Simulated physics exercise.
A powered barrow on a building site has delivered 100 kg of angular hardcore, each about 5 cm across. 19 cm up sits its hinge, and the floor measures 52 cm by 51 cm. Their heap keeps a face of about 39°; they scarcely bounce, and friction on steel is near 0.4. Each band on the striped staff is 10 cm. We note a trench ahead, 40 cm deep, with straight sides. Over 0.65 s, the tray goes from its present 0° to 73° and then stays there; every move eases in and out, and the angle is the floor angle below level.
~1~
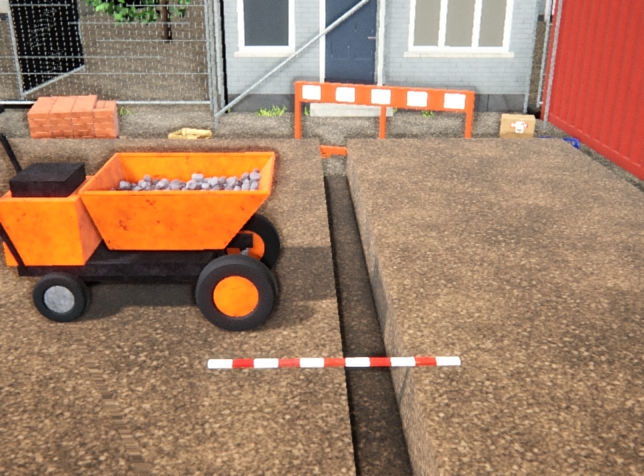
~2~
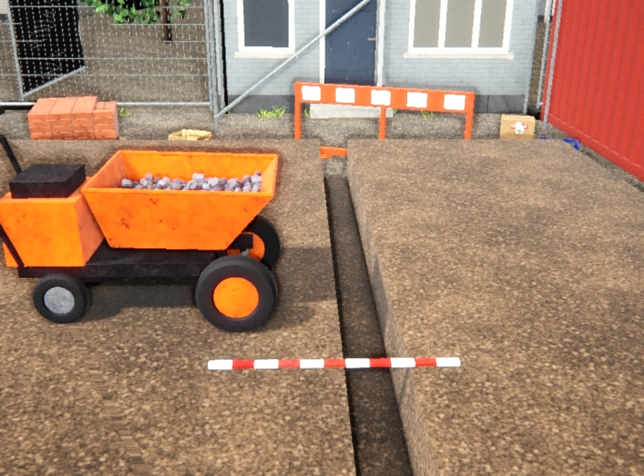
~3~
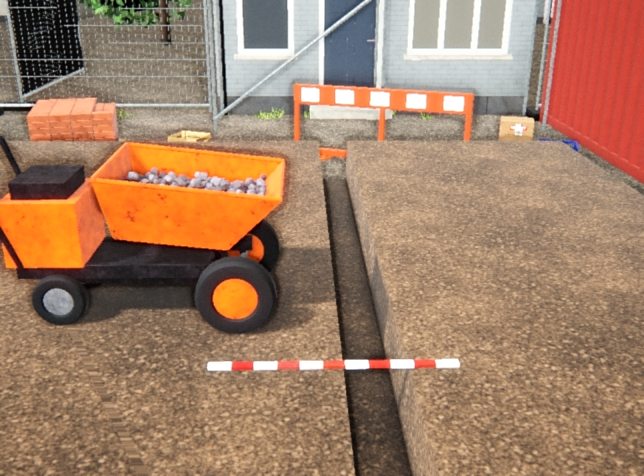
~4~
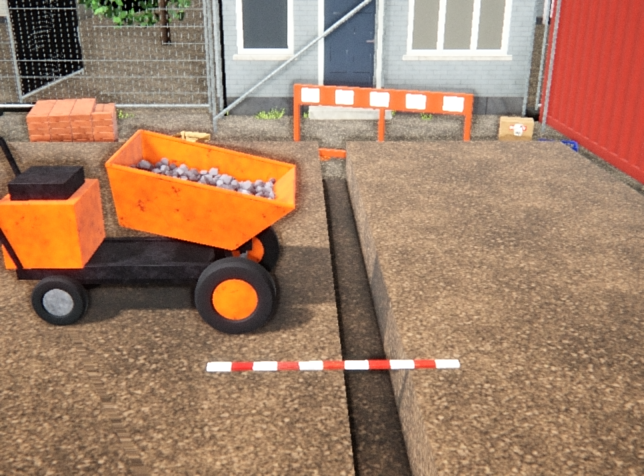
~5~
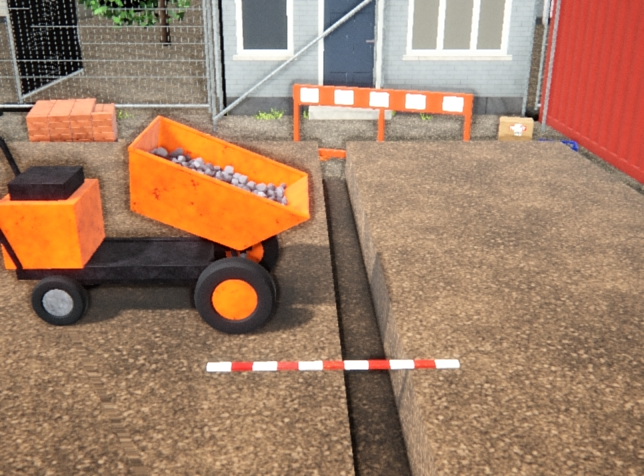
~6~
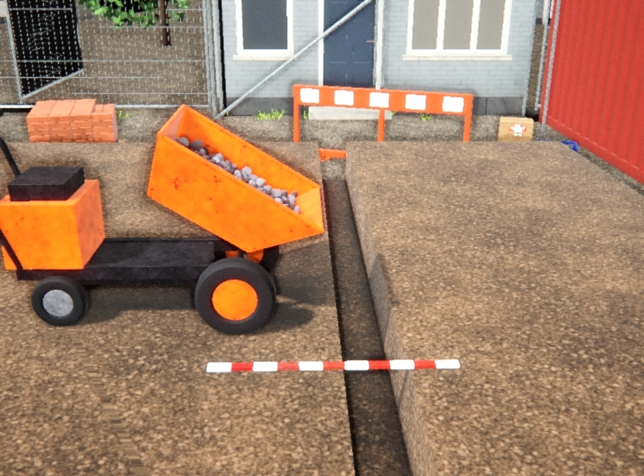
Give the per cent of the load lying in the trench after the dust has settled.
Close to 69 in every hundred.
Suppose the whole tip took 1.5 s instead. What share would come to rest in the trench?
Trench share: Approx. 90%.
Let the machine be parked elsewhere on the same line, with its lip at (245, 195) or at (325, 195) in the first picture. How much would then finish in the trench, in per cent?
It'd be around 90 per cent and after that around 15 per cent.
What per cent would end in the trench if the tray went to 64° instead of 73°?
About 40%.
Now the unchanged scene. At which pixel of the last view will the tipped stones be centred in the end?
(376, 349).
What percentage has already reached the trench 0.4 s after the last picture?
About 20%.
Then, 0.2 s after the last picture the floor is at 62°, 100 % in the tray; the foremost stones are at (330, 254).
Then, 0.4 s after the last picture the floor is at 73°, 80 % in the tray, 19 % in the trench, 1 % past the trench; the foremost stones are at (402, 302).
Then, 0.8 s after the last picture the floor is at 73°, 22 % in the tray, 47 % in the trench, 32 % past the trench; the foremost stones are at (531, 307).
Then, 2.8 s after the last picture the floor is at 73°, 0 % in the tray, 69 % in the trench, 31 % past the trench; the foremost stones are at (617, 303).
